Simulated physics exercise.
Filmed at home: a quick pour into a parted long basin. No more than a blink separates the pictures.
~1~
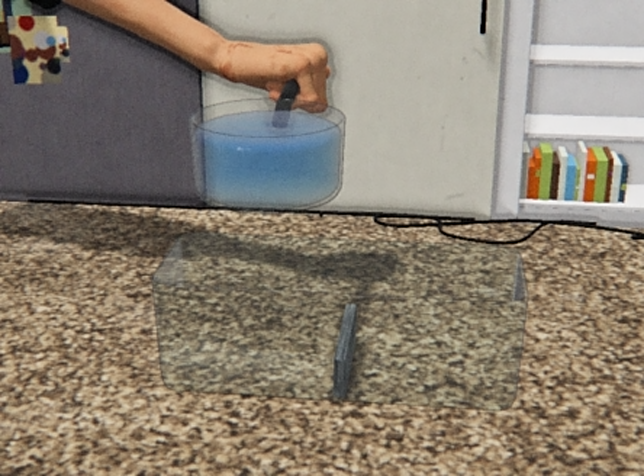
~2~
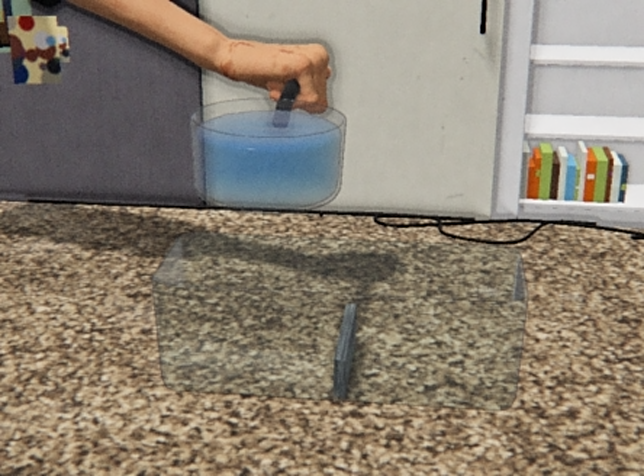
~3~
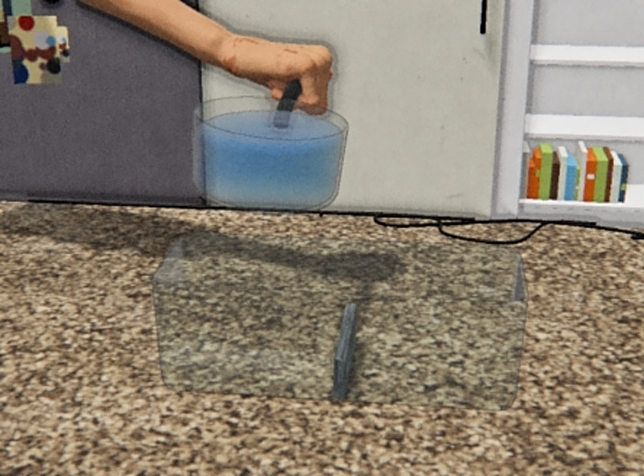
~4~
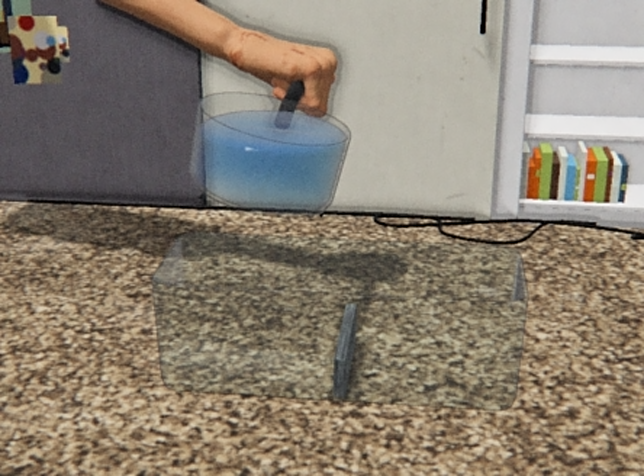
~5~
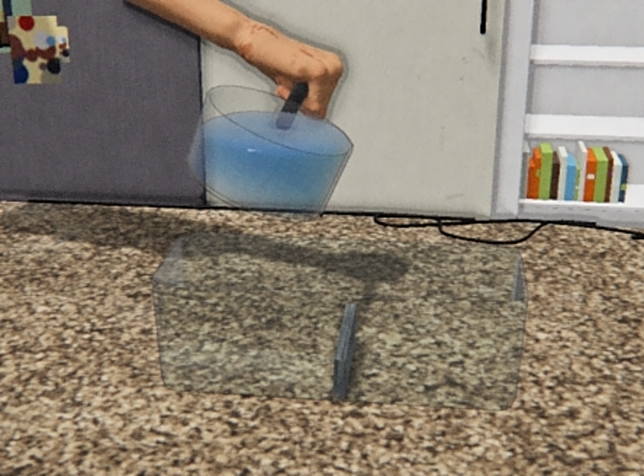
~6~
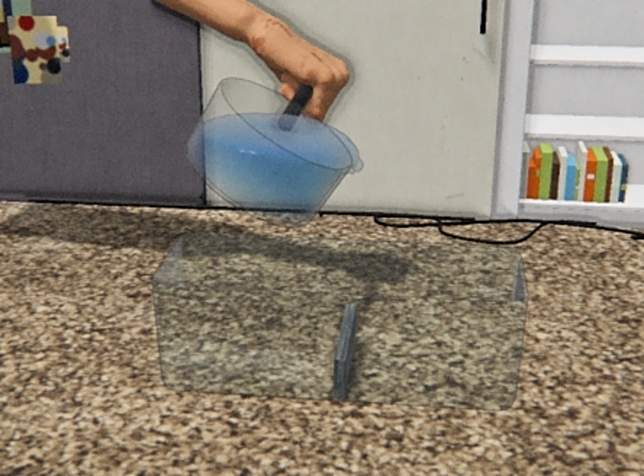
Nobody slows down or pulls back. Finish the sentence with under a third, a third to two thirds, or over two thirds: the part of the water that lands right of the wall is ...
It is over two thirds.
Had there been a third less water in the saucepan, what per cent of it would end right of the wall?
It comes to around 90 percent.
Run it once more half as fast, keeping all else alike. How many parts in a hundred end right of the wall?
Roughly 90 percent.
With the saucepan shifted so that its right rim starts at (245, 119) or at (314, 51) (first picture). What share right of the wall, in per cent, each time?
First try: About 20 %; second try: About 75 %.
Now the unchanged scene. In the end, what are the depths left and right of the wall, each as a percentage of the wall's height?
20 per cent left, 80 per cent right.
A moment on, the saucepan is tipped on its side and 30 per cent is still to pour, 0 is left of the wall and 36 right of it.
Next, the saucepan is tipped on its side and 8 per cent is still to pour, 11 is left of the wall and 73 right of it.
Then the saucepan is tipped on its side and 2 per cent is still to pour, 15 is left of the wall and 80 right of it.
Later the saucepan is tipped on its side and 0 per cent is still to pour, 17 is left of the wall and 81 right of it.
In the end 19 per cent lies left of the wall, 79 right of it and 2 outside.
